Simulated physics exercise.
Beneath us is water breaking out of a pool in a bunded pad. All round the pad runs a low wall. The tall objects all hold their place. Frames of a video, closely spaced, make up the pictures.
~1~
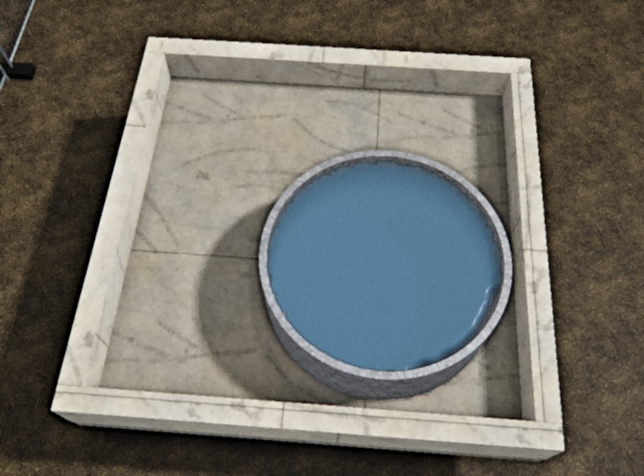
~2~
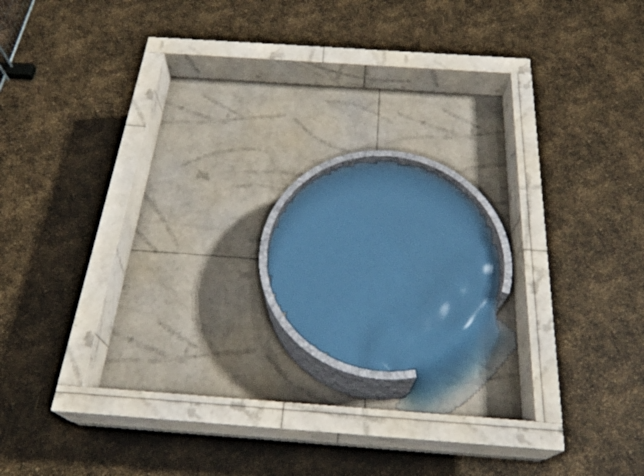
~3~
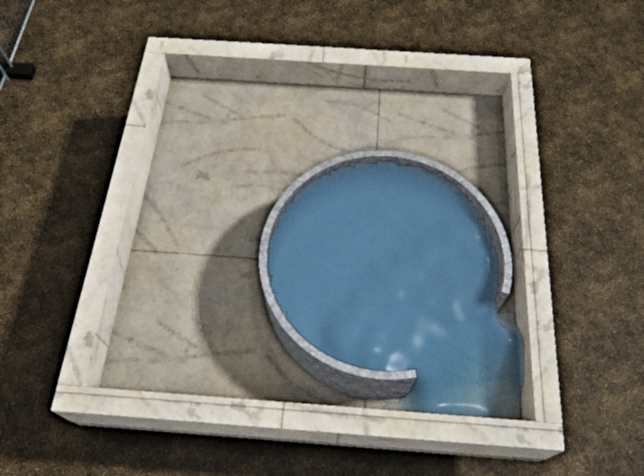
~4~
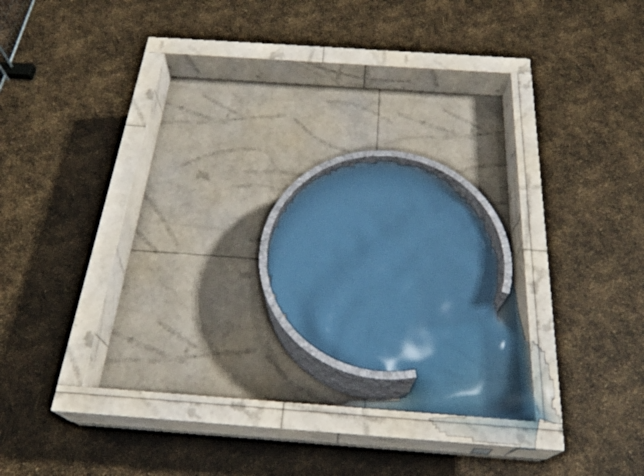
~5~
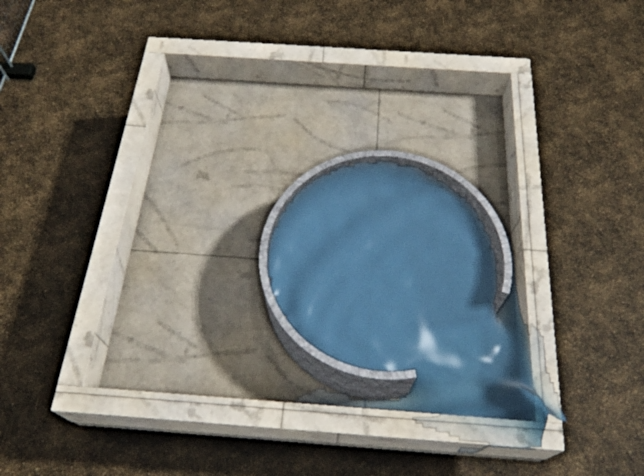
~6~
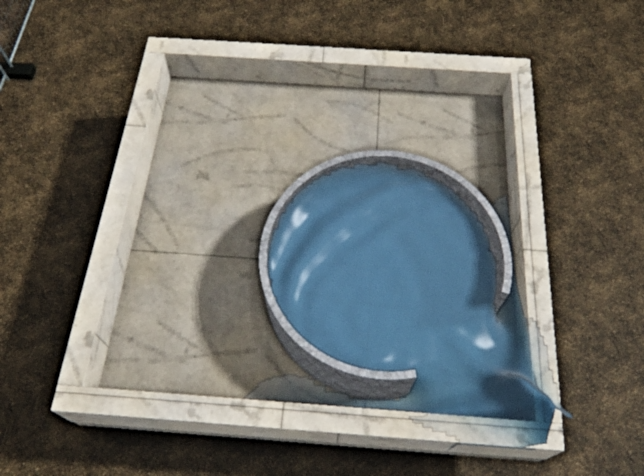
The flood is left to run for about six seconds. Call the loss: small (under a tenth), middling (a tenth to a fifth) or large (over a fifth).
Middling.
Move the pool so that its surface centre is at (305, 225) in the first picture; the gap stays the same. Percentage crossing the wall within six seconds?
About 8 per cent.
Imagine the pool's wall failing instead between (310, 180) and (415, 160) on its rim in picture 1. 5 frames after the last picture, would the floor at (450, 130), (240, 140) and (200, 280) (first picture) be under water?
Taking them as listed, I'd say drenched, drenched and unwetted.
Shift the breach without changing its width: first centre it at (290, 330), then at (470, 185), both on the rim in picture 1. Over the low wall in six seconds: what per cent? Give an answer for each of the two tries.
First case near 4 percent, second near 4 percent.
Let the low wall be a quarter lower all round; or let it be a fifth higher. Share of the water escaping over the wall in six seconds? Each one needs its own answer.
Around 24 percent for the first try and around 6 percent for the second, I'd say.
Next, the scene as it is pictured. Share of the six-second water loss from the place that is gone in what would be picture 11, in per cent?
Working it through, I arrive at 50 per cent.
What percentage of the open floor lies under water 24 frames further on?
Near 90 in a hundred.
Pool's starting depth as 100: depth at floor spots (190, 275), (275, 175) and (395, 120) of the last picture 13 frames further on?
The three come to near 2, 0 and 2 per cent respectively.
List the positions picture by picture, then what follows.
Still water in the round tank at (384, 258), in the first frame.
Water pours out at (461, 358) and has run to (401, 400), in the second frame.
The front is at a hidden place, out from the gap at (460, 360), in the third frame.
Water pours out at (459, 360) and has run to a hidden place, in the fourth frame.
The front is at a hidden place, out from the gap at (459, 360), in the fifth frame.
The front is at a hidden place, out from the gap at (460, 359), in the sixth frame.
A moment on, water covers 20 % of the floor; the low wall has let 3 % over.
Next, water covers 25 % of the floor; the low wall has let 7 % over.
Then, water covers 40 % of the floor; the low wall has let 12 % over.
Later, water covers 70 % of the floor; the low wall has let 13 % over.
In the end, water covers 75 % of the floor; the low wall has let 13 % over.
